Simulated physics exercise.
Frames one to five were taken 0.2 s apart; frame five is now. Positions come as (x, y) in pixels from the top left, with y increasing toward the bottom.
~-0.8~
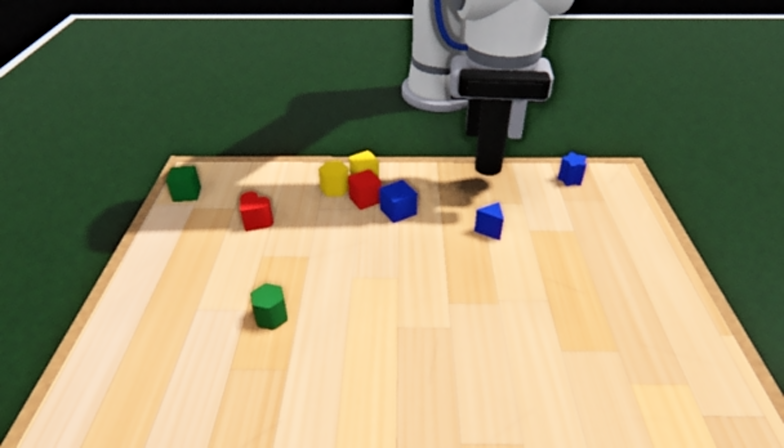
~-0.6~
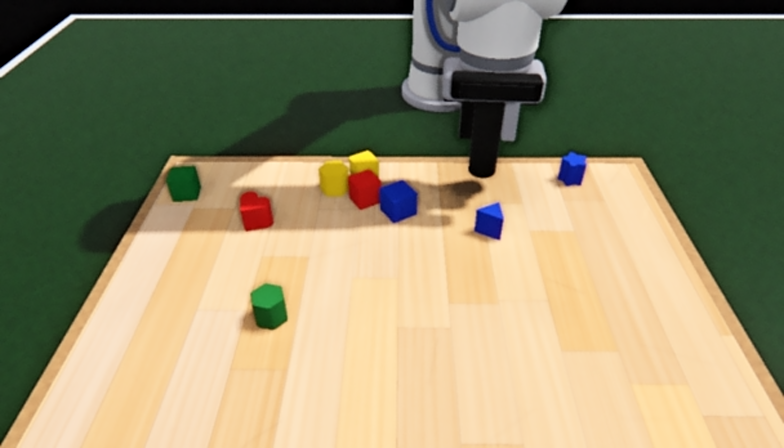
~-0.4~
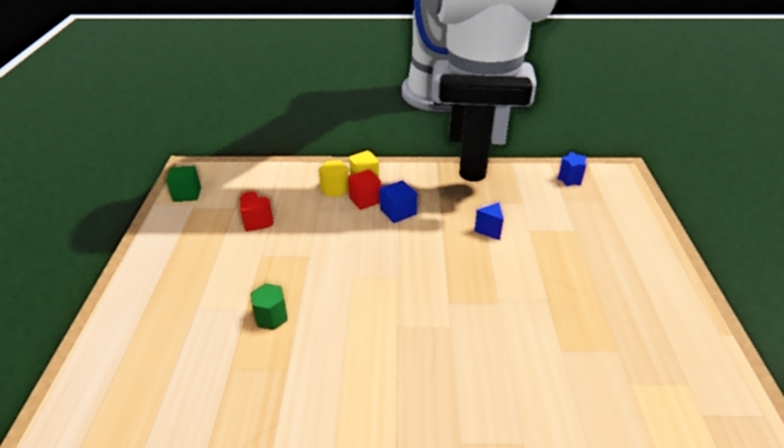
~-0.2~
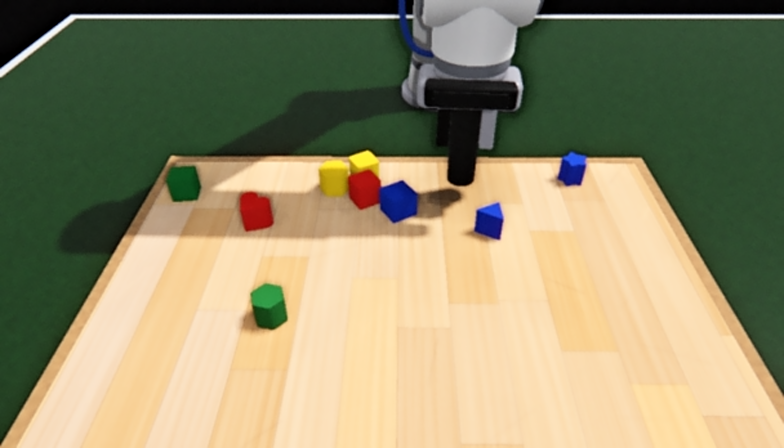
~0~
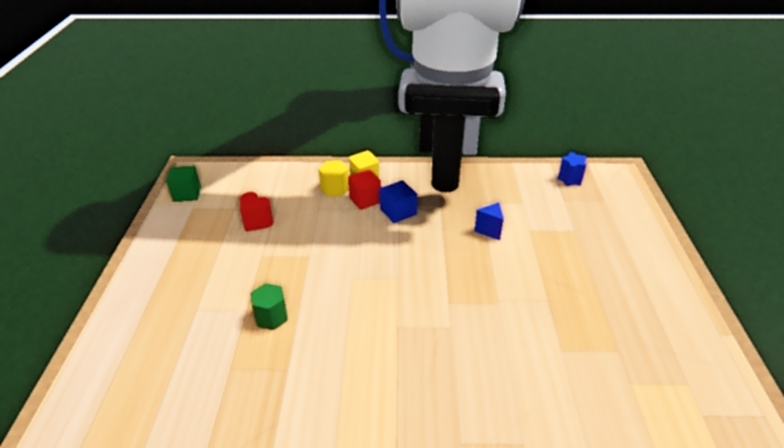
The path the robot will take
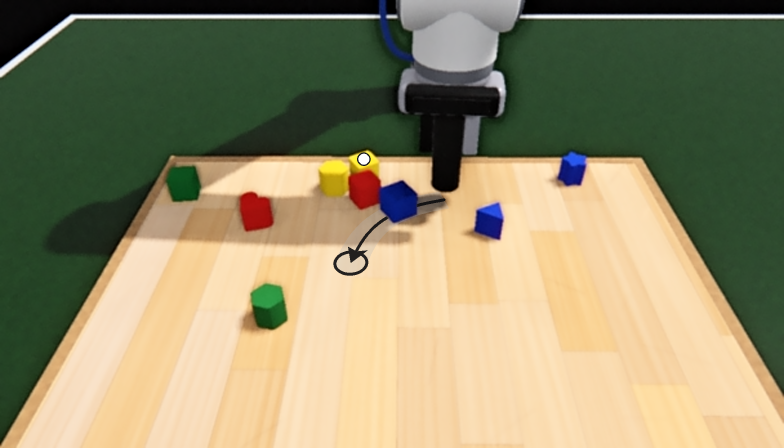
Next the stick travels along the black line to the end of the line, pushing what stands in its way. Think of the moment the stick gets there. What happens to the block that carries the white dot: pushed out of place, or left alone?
It sits in its place.
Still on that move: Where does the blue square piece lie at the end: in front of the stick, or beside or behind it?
I'm fairly sure the blue square piece slides away from the front of the stick at some point.
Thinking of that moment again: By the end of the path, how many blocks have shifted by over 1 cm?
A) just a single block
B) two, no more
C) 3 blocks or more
The answer is A.
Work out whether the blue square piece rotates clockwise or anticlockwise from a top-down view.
Rotation: Clockwise.
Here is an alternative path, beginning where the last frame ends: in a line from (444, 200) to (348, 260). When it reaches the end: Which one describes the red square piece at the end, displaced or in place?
Undisturbed, or as good as.
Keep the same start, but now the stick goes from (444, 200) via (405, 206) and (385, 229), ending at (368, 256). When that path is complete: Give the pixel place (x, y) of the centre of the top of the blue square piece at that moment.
At (343, 220).
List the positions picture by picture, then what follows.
Lower end of the stick at (488, 169), tops of blocks, yellow square piece at (364, 159), blue square piece at (398, 190), in the first picture.
Stick at (482, 171), blocks as before, in the second picture.
Stick at (473, 175), blocks as before, in the third picture.
Stick at (460, 179), blocks as before, in the fourth picture.
Stick at (445, 185), yellow square piece at (364, 159), blue square piece at (398, 190), in the fifth picture.
The drawn path runs from (444, 200) by way of (403, 210) and (370, 231) to (351, 263); the dot is on the yellow square piece.
What follows on the original path. One third of the way, stick at (402, 195); blue square piece at (375, 196).
Two thirds of the way, stick at (369, 216); blue square piece at (338, 209), turned 45° clockwise.
At the end, stick at (350, 247); yellow square piece not moved; blue square piece at (335, 210), turned 55° clockwise.
